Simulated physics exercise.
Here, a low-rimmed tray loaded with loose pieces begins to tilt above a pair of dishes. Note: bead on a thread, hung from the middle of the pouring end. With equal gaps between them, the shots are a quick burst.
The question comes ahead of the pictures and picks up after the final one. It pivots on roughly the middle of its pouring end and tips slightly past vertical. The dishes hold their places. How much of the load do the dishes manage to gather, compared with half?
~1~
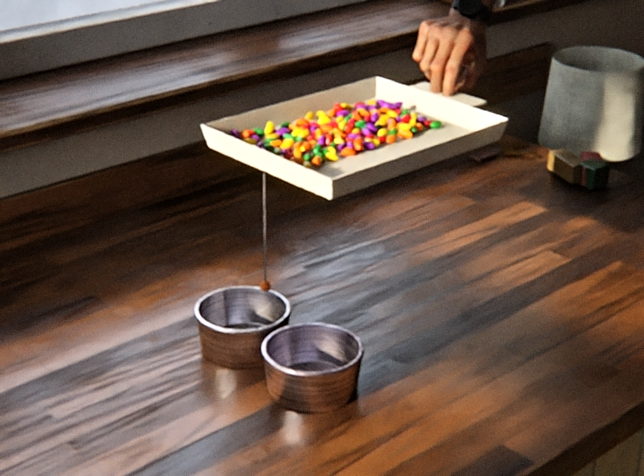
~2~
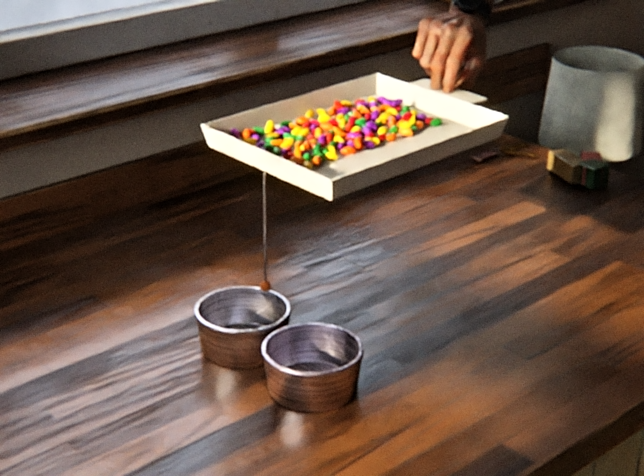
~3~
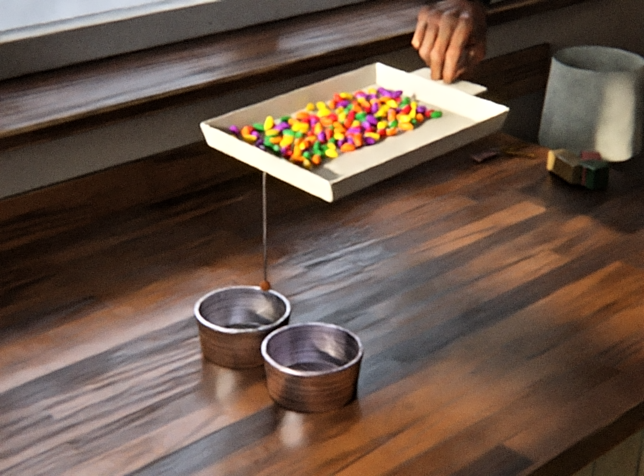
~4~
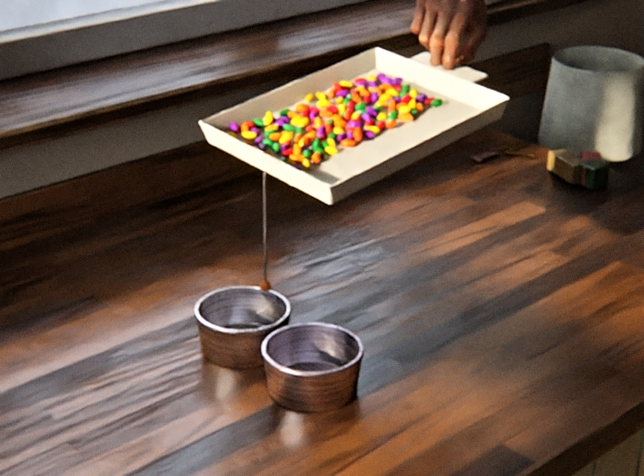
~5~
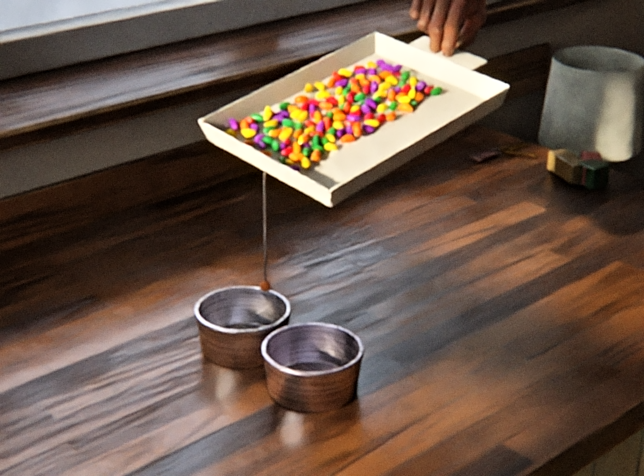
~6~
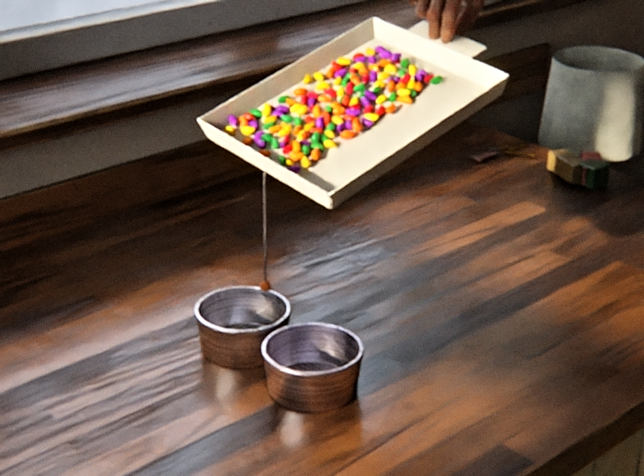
They gather more than half of it.
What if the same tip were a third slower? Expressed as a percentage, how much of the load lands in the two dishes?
Share: Around 90%.
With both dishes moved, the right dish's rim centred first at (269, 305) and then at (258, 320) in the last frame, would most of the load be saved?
Well, the minor share the first time and the minor share the second time.
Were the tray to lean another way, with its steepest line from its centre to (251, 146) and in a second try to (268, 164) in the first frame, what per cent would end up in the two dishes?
The first try would leave around 0 per cent there, the second around 20 per cent.
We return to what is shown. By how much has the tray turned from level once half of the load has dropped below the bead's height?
The tilt then is about 115°.
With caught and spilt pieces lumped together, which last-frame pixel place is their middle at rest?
The centre settles at about (286, 377).
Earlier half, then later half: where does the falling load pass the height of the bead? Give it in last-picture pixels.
Around (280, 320) first; around (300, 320) second.
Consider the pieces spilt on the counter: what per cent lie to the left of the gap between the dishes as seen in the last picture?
It works out to some 100 per cent.
Soon after the last picture, tray tipped steeply; nearly all on the tray; a stray few in the air.
A little later, tray tipped right over; most on the tray; about a quarter in the right dish; a stray few outside both; a small part in the air.
Later still, tray tipped past a quarter turn; about half in the right dish; a small part in the left dish; about a third outside both.
At rest, tray tipped past a quarter turn; about half in the right dish; a small part in the left dish; about a third outside both.
